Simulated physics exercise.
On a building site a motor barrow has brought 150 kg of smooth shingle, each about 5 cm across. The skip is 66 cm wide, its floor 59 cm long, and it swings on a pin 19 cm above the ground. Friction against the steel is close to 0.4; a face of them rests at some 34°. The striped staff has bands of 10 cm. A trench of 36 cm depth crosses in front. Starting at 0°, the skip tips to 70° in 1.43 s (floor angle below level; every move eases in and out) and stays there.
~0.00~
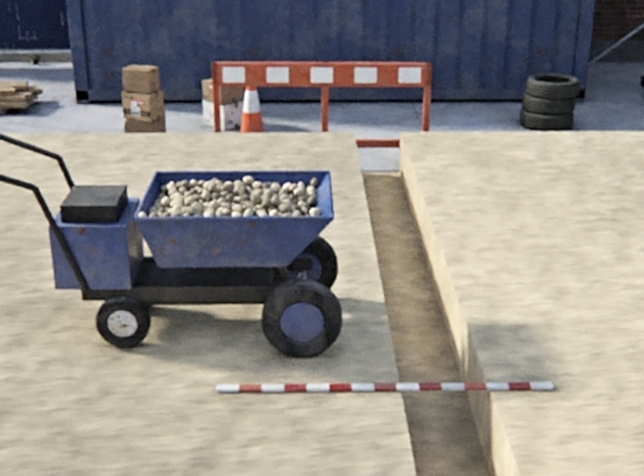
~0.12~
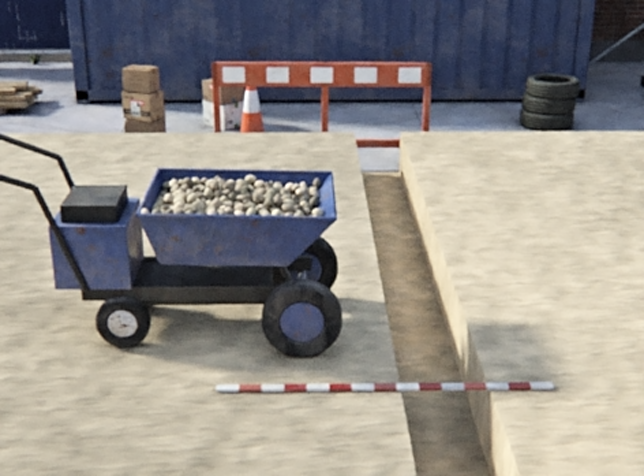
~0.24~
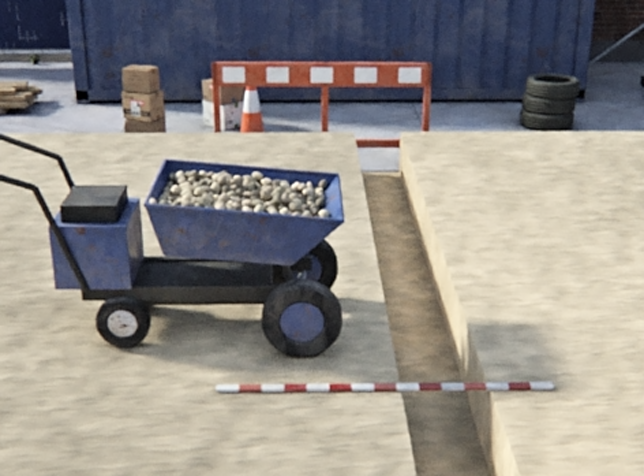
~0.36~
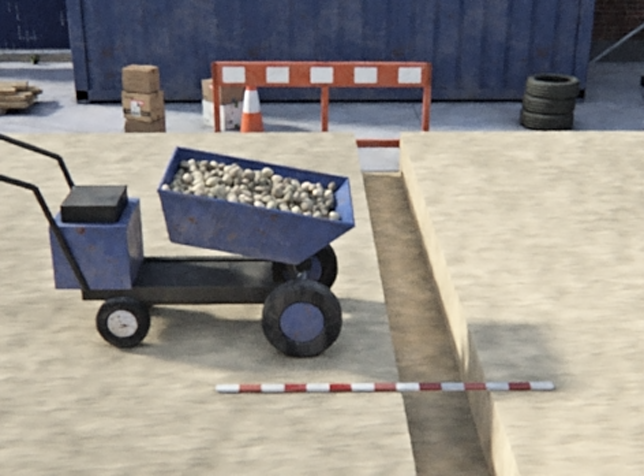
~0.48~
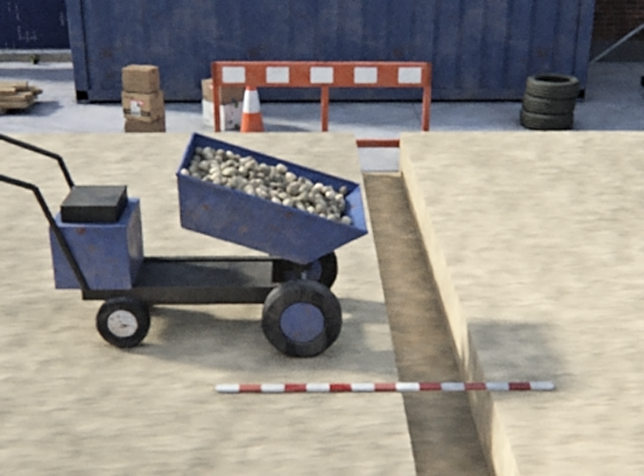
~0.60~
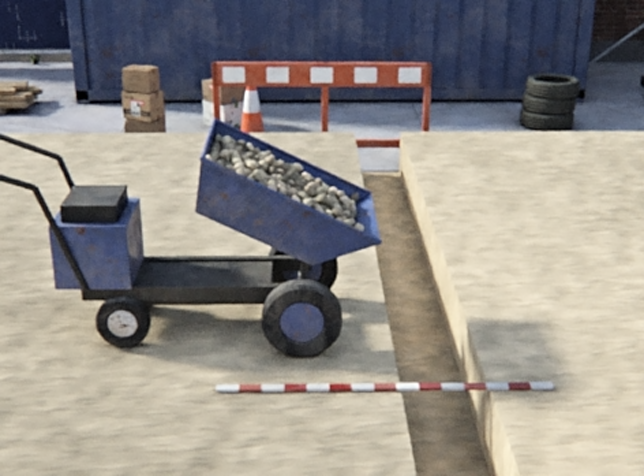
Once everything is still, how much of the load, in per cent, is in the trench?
Roughly 73 per cent ends in the trench.
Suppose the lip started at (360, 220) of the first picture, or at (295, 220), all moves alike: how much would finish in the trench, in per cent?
About 40 and 100 per cent.
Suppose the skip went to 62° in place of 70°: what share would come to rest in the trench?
It would be near 80 per cent.
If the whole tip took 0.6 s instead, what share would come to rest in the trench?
In that case some 50 per cent.
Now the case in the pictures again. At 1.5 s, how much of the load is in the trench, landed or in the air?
About 45 per cent by then.
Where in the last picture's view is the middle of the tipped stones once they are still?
Their middle is at about (447, 369).
After 1.1 s the floor is at 59°; 98 % in the skip, 2 % in the trench; the foremost stones are at (425, 261).
After 1.5 s the floor is at 70°; 35 % in the skip, 45 % in the trench, 19 % past the trench; the foremost stones are at (551, 325).
After 1.9 s the floor is at 70°; 10 % in the skip, 62 % in the trench, 27 % past the trench; the foremost stones are at (639, 335).
After 3.8 s the floor is at 70°; 0 % in the skip, 73 % in the trench, 27 % past the trench; the foremost stones are past the picture's edge.
